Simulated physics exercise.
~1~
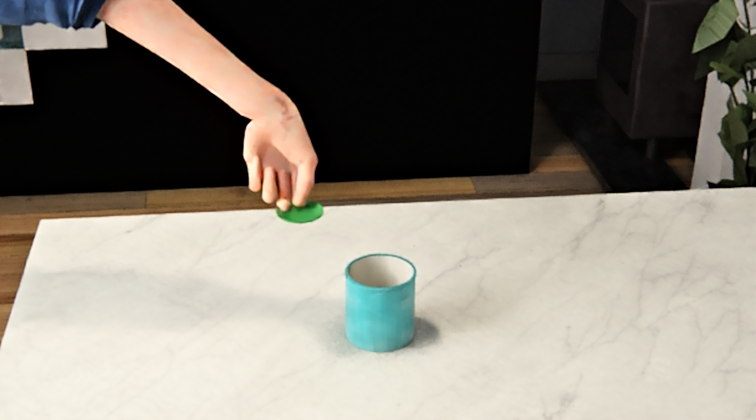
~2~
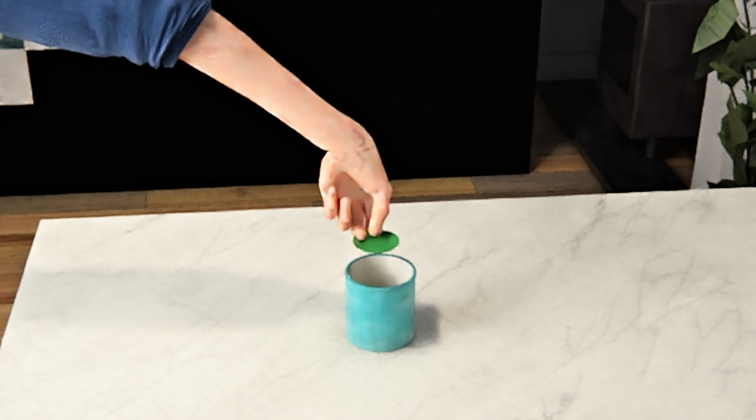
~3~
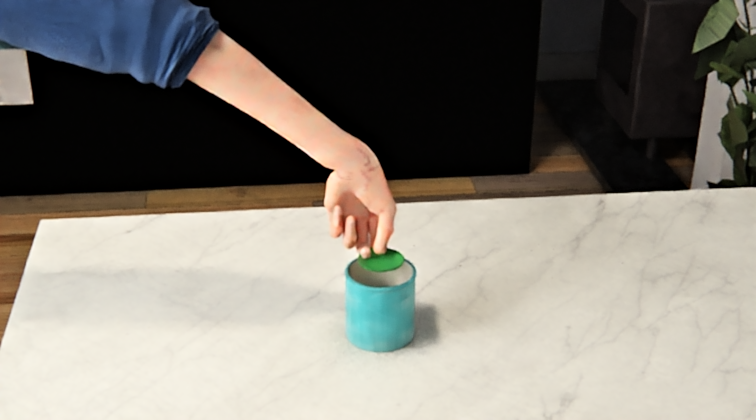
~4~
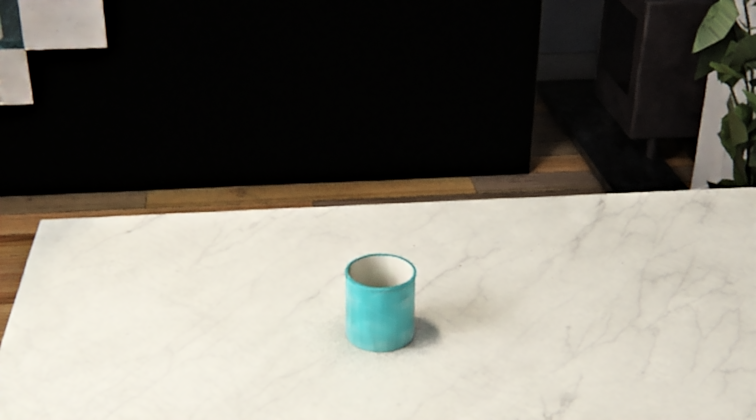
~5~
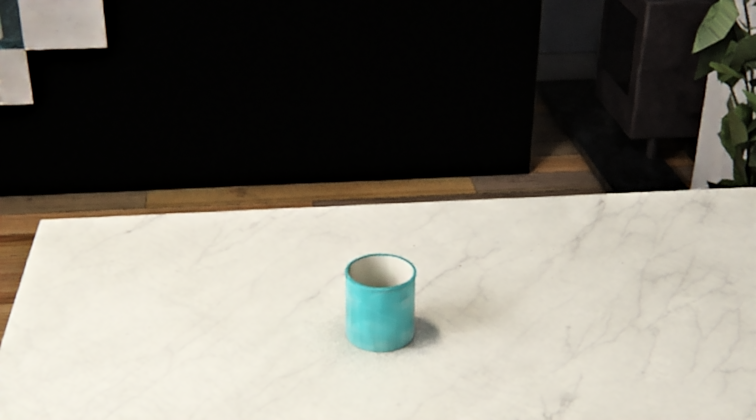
To begin with, a hand reaches in from the upper left, pinching a small green disc above a white marble table where a turquoise cup stands open. The arm, in a blue sleeve, carries the disc to the right until it hovers just over the cup. The fingers then lower it to the rim, where it sits tilted in their grip across the opening. Next the hand lets go and withdraws, and the disc slips past the rim and drops inside. The cup is left standing alone, still uncovered, with the green disc out of sight.
